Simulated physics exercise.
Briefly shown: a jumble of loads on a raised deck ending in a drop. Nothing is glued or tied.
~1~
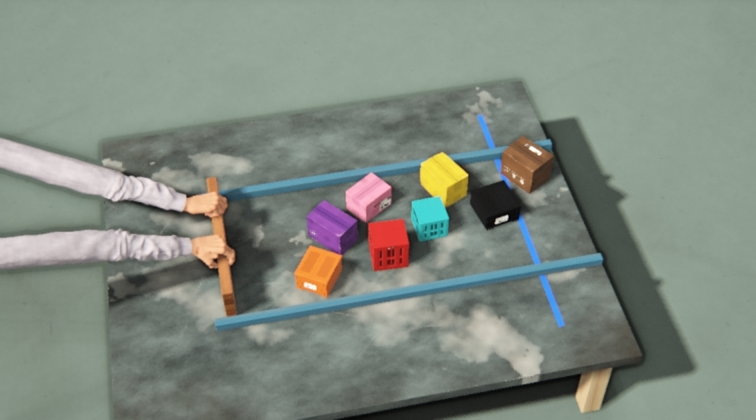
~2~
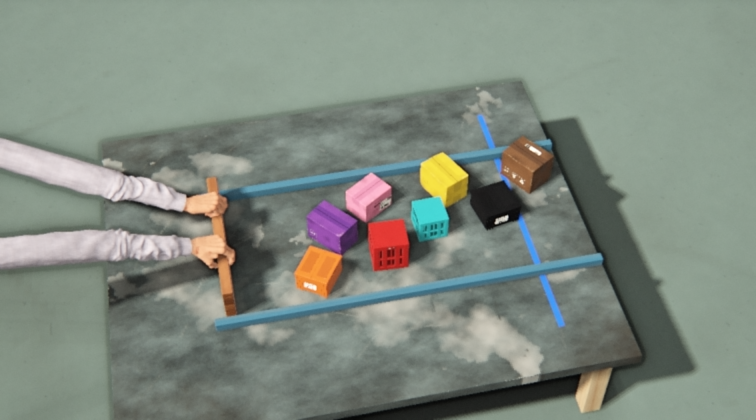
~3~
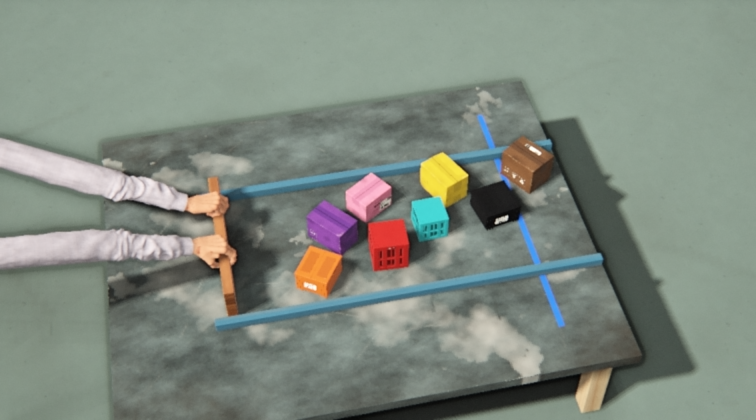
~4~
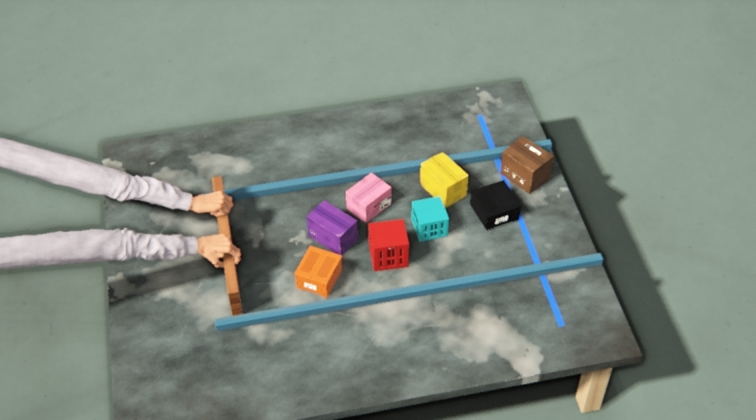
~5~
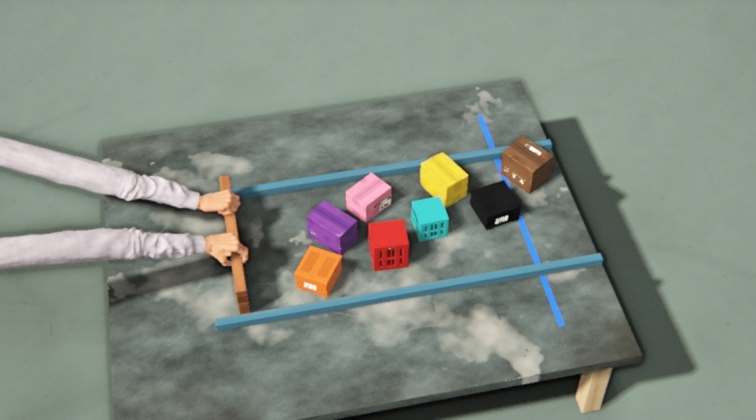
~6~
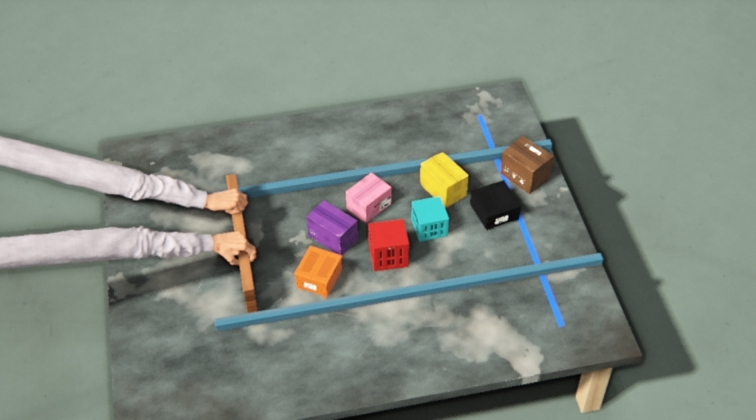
Two hands slide a wooden bar slightly right toward eight still, colourful boxes on a table.
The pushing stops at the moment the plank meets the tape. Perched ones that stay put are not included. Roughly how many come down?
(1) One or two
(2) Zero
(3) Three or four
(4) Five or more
Answer: 1.
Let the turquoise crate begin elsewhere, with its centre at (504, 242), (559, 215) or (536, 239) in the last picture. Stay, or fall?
At the three spots, the turquoise crate tips over, tips over and tips over.
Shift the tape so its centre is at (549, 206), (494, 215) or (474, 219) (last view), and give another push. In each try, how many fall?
Try 1: 5; try 2: 0; try 3: 0.
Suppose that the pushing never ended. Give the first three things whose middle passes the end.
Order, earliest first: The brown parcel, then the black tote, then the red crate.
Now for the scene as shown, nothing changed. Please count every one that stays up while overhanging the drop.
I make it 1.
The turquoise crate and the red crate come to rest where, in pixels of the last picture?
You'll find the turquoise crate at roughly (557, 193) and the red crate at roughly (577, 217).
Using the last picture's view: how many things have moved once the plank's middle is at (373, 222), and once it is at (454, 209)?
Counts: 5 and 8.
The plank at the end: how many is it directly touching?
It's touching 3 at the end.
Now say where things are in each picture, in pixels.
The first frame shows brown parcel (527, 165); black tote (495, 205); yellow box (444, 180); plank (222, 246); tape (517, 211).
The second frame shows black tote (495, 205); turquoise crate (430, 219).
The third frame shows yellow box (444, 180); pink parcel (369, 198).
The fourth frame shows brown parcel (527, 165); orange tote (319, 272).
The fifth frame shows black tote (495, 205); purple parcel (333, 228).
The sixth frame shows brown parcel (527, 165); black tote (495, 205); yellow box (444, 180); plank (242, 243); tape (517, 211).
A little later, none off yet; brown parcel at rest near (527, 165); black tote at rest near (495, 205); yellow box at rest near (444, 180).
When it is over, the number that fall off is one or two; down, black tote and brown parcel.
